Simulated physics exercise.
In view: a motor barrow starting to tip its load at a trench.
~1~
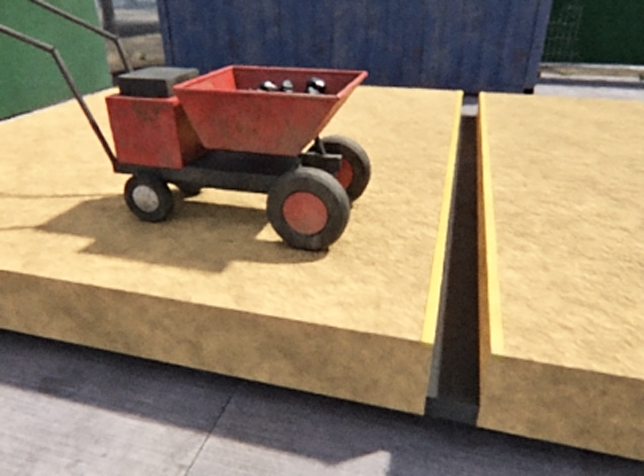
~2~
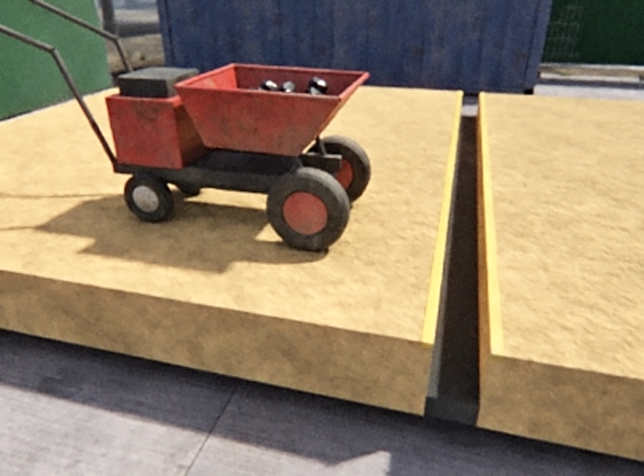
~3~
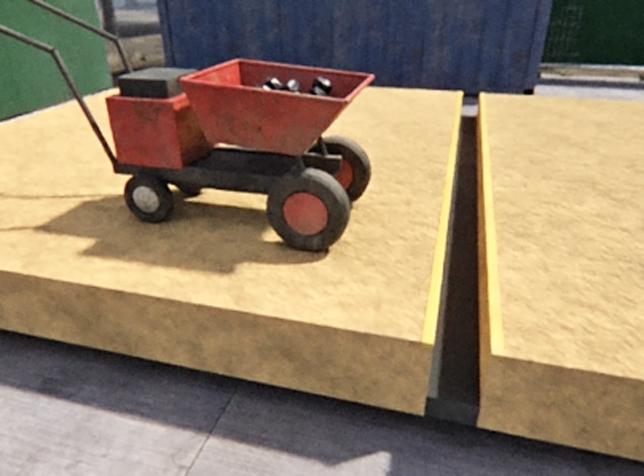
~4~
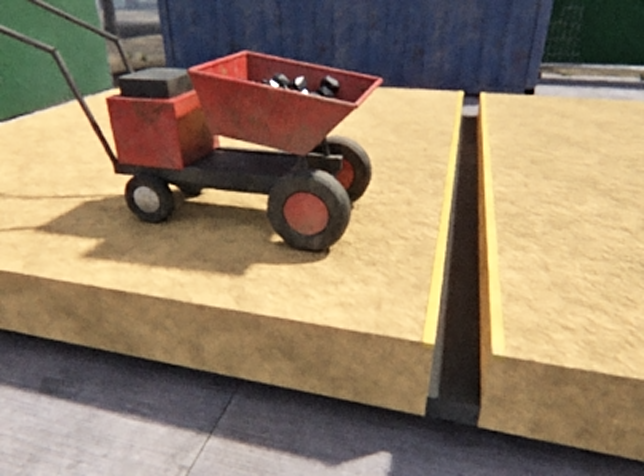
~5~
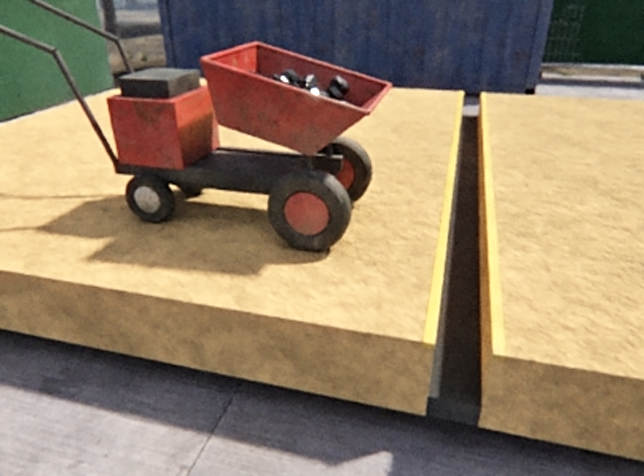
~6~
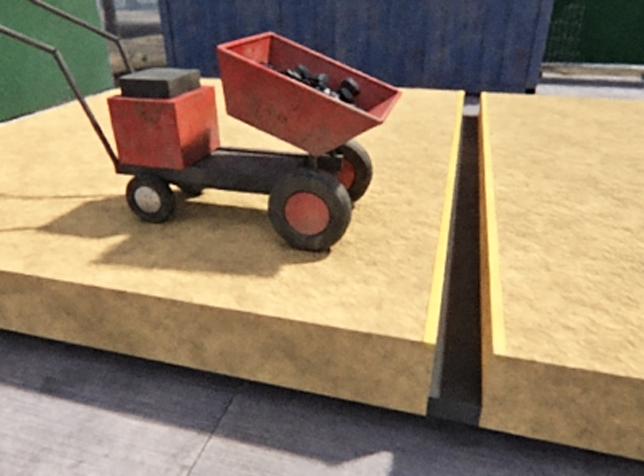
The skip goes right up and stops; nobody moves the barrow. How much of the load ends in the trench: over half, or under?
The trench ends with more than half of it.
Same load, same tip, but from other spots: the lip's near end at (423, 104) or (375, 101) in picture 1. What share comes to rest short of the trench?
About 0 and 0 per cent.
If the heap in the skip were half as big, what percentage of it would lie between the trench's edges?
Close to 100 per cent.
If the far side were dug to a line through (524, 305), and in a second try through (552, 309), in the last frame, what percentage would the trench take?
Near 100 % and 100 %.
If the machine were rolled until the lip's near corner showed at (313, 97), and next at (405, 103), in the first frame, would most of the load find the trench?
First most of it, then the smaller part.
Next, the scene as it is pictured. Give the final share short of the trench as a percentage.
It comes to 0 per cent or so.
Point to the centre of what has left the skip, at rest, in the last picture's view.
Roughly at (464, 264).
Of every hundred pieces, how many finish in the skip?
Some 0 per cent.
Soon, skip tipped steeply; all in the skip.
A while on, skip tipped right over; most in the skip; a stray few short of the trench; a small part in or heaped over the trench; a stray few falling.
Towards the end, skip tipped right over; about a quarter in the skip; a small part short of the trench; most in or heaped over the trench; a small part beyond it.
Finally, skip tipped right over; a stray few short of the trench; nearly all in or heaped over the trench; a small part beyond it.
